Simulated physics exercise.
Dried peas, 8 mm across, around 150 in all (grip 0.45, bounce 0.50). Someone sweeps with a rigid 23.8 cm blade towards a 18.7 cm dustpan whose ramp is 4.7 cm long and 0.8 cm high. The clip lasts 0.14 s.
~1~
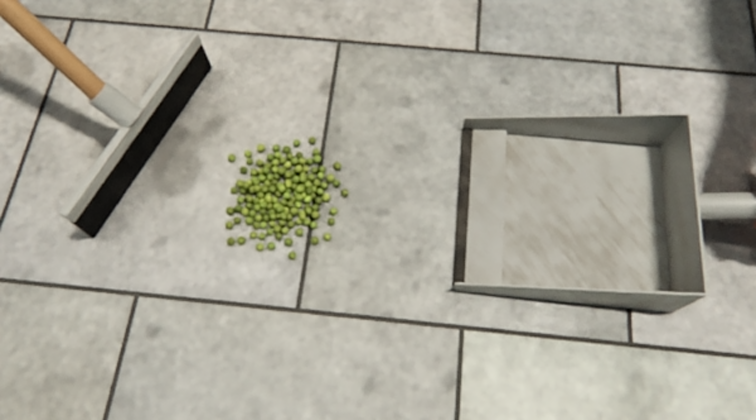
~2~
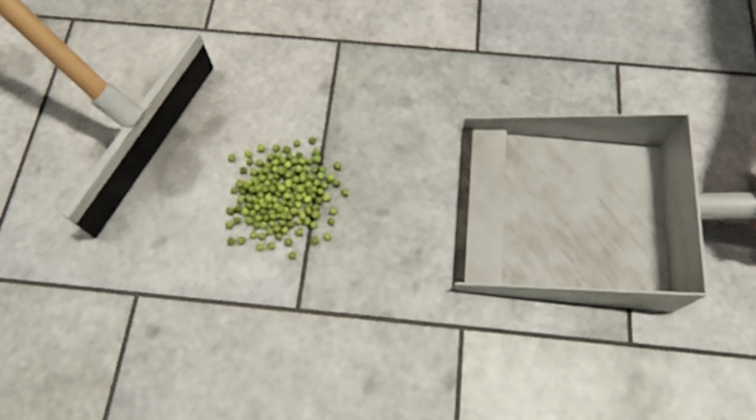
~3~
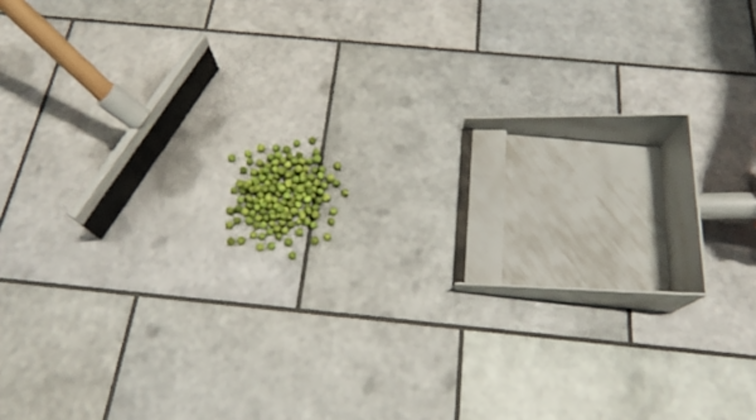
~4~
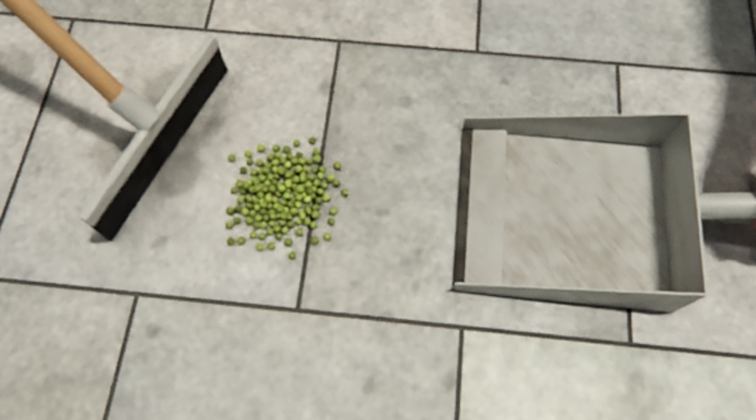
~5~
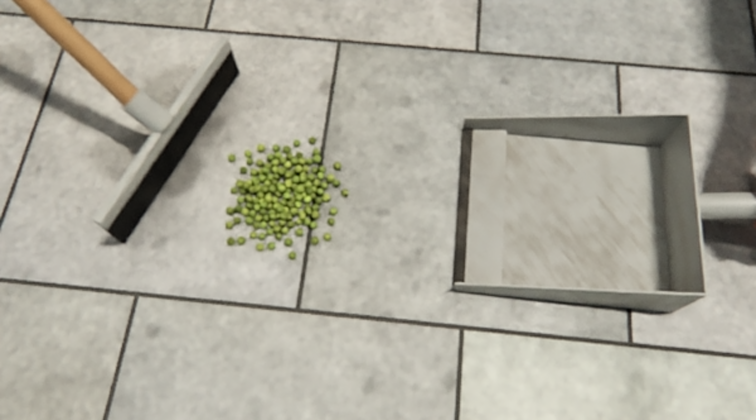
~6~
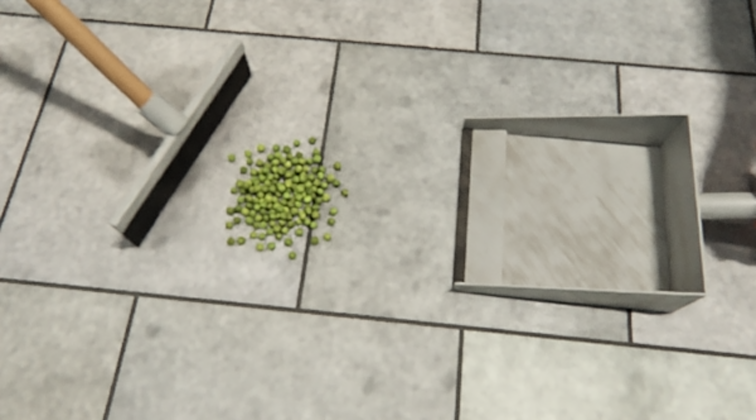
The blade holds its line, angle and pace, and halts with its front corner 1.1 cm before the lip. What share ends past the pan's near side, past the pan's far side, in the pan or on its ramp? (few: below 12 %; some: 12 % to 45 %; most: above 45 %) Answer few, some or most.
Near side some, far side few, pan few.
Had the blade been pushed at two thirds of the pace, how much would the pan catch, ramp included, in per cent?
It would be near 0 per cent.
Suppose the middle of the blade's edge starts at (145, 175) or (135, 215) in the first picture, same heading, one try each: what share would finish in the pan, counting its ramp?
Some 5 and 15 per cent.
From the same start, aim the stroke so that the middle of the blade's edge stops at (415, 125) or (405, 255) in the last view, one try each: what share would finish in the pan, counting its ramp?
About 0 and 5 per cent.
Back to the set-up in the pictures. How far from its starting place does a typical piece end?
Roughly 18 cm.
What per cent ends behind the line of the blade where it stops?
Some 0 per cent.
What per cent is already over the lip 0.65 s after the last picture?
Near 10 per cent so far.
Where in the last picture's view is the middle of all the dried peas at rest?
Around (439, 250).
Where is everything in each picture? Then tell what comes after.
Blade from (70, 216) to (196, 41), moved 0.0 cm, 0 of the pieces shifted so far; middle of the pieces at (278, 194); pan at (580, 217), in the first frame.
Blade from (73, 216) to (198, 41), moved 0.2 cm, 0 of the pieces shifted so far; middle of the pieces at (278, 194), in the second frame.
Blade from (79, 218) to (203, 42), moved 0.9 cm, 0 of the pieces shifted so far; middle of the pieces at (278, 194), in the third frame.
Blade from (89, 220) to (213, 44), moved 2.0 cm, 0 of the pieces shifted so far; middle of the pieces at (278, 194), in the fourth frame.
Blade from (103, 223) to (226, 46), moved 3.4 cm, 0 of the pieces shifted so far; middle of the pieces at (278, 194), in the fifth frame.
Blade from (118, 226) to (239, 48), moved 5.0 cm, 0 of the pieces shifted so far; middle of the pieces at (278, 194); pan at (580, 217), in the sixth frame.
Then, 0.23 s after the last picture, middle of the blade 17 cm from the lip; 0 % over the lip, far side 0 %, near side 0 %.
Then, 0.38 s after the last picture, middle of the blade 9 cm from the lip; 0 % over the lip, far side 0 %, near side 15 %.
Then, 0.65 s after the last picture, middle of the blade 5 cm from the lip; 10 % over the lip, far side 0 %, near side 30 %.
In the end, near side 30 %, far side 0 %, pan 5 %, in front of the lip or behind the blade 65 %.
